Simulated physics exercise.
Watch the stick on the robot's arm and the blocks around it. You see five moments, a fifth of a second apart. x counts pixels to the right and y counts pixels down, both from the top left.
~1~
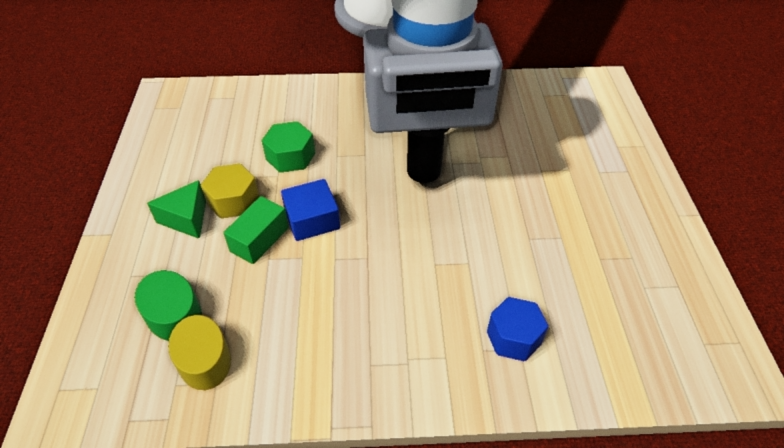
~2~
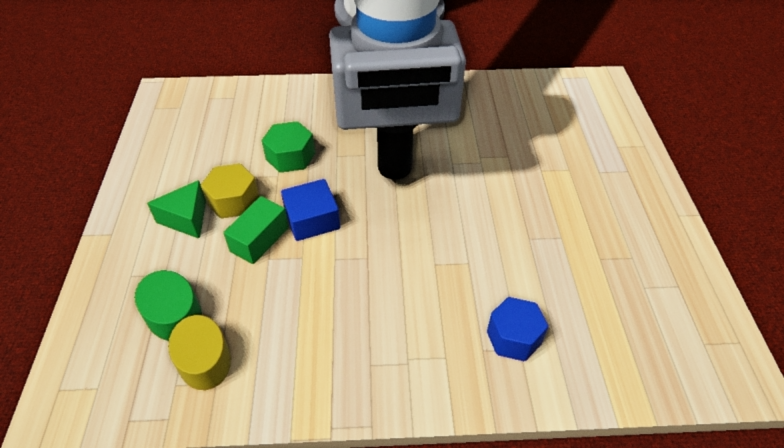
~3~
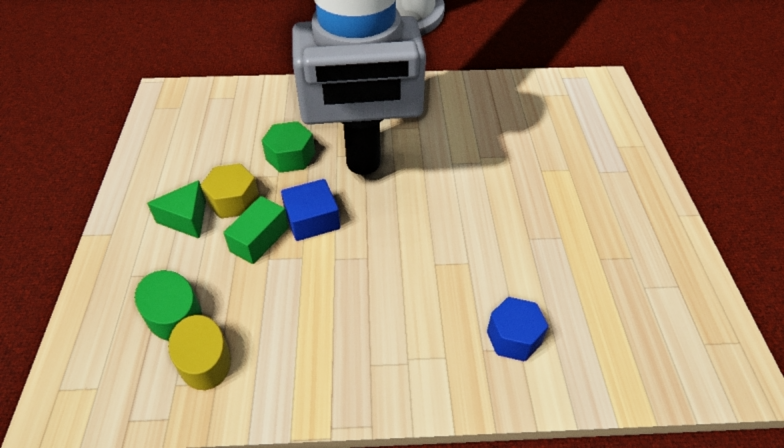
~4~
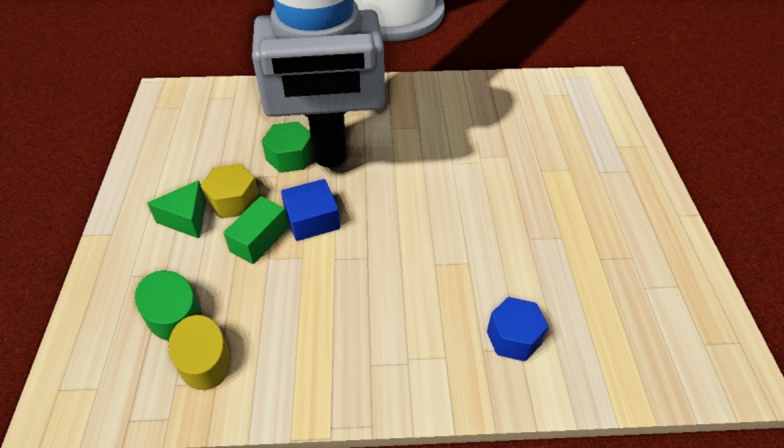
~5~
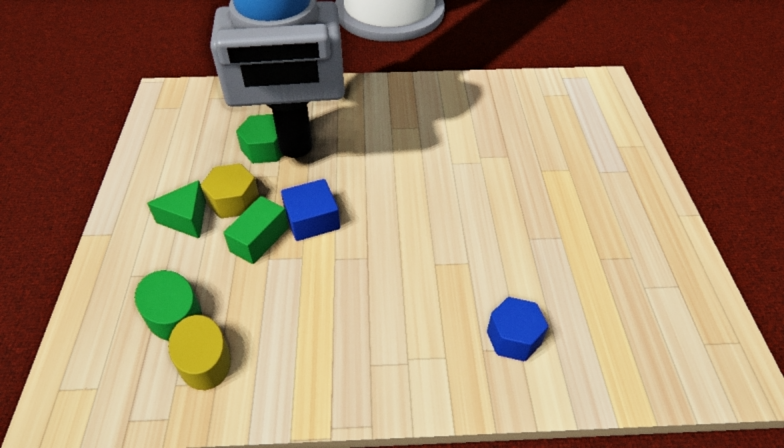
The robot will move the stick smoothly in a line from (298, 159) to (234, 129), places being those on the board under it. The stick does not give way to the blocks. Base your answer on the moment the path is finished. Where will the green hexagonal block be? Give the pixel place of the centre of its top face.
Located at (193, 104).
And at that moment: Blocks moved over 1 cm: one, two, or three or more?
It shifts a single block.
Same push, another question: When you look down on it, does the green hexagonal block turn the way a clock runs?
In short: No.
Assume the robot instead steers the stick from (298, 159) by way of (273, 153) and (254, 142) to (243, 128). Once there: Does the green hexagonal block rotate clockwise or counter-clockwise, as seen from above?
Answer: Against the clock.
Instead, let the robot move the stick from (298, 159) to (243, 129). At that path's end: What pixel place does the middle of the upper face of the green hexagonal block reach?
Its top face will be centred at roughly (201, 107).
The first path, step by step. Halfway along, stick (263, 132); green hexagonal block (227, 115).
At the end, stick (232, 118); yellow hexagonal block still; green hexagonal block (193, 104), turned 20° anticlockwise.
